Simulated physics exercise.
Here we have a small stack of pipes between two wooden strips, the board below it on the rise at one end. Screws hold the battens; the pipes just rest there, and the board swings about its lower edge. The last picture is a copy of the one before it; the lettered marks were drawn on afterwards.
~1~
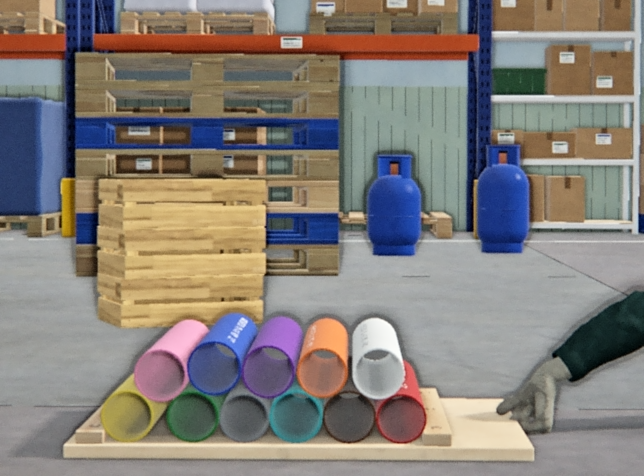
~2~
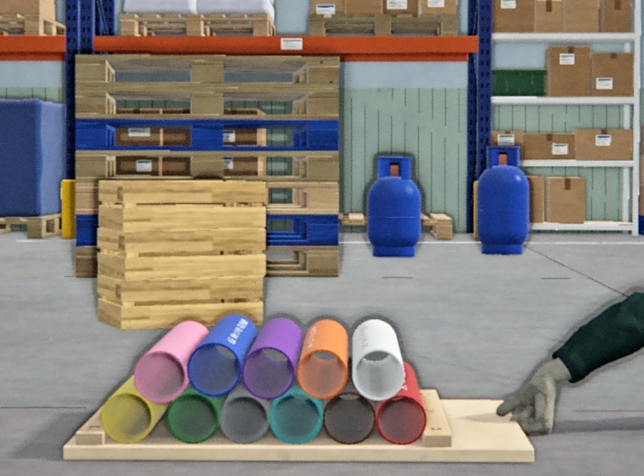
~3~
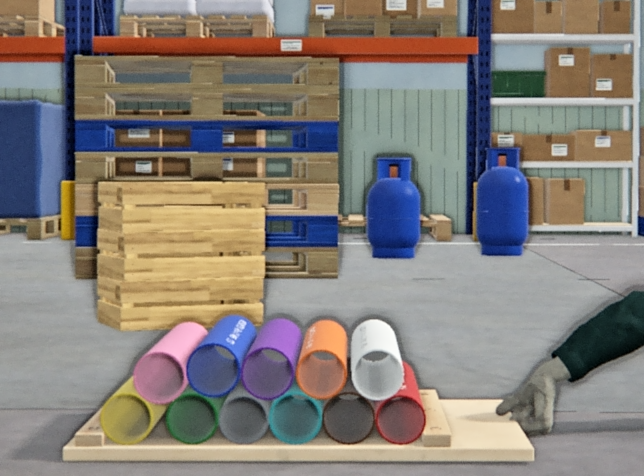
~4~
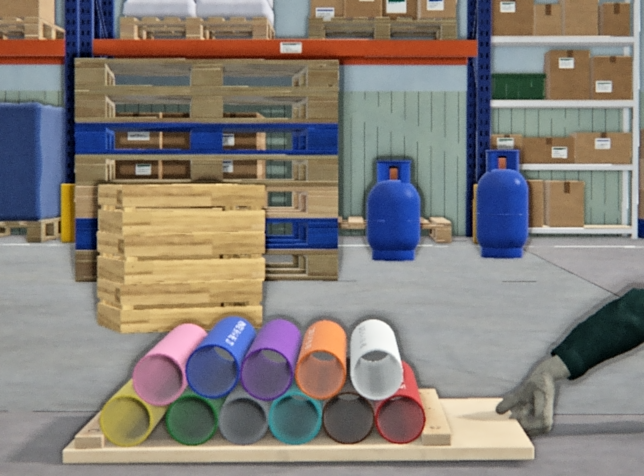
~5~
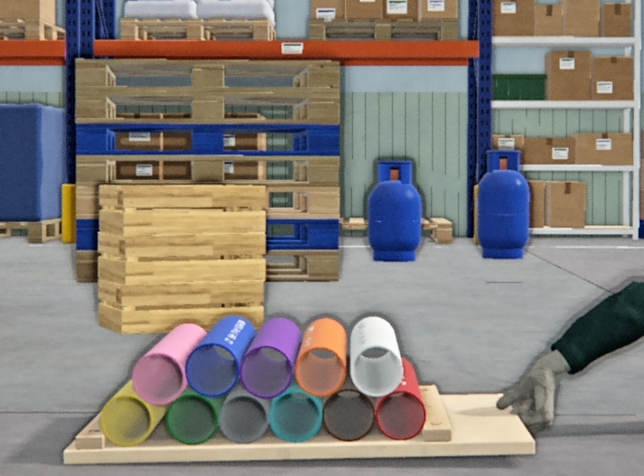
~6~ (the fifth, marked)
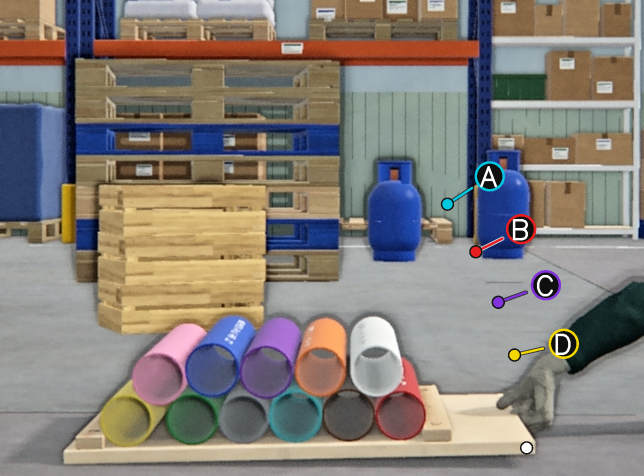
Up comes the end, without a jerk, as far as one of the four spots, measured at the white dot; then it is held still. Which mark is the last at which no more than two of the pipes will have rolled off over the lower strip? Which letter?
At most to C.
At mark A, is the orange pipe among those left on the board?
No.
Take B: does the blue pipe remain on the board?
No.
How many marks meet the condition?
Two of the four.
On the marked copy, A at (448, 204); B at (476, 252); C at (498, 302); D at (515, 355); the white dot at (526, 448).
With C. Early on, board at 15°.
Further on, board at 20°.
At the end, board at 20°, two over the low batten (pink, blue).
As for the rest, A eleven over the low batten; B ten over the low batten; D none over the low batten.
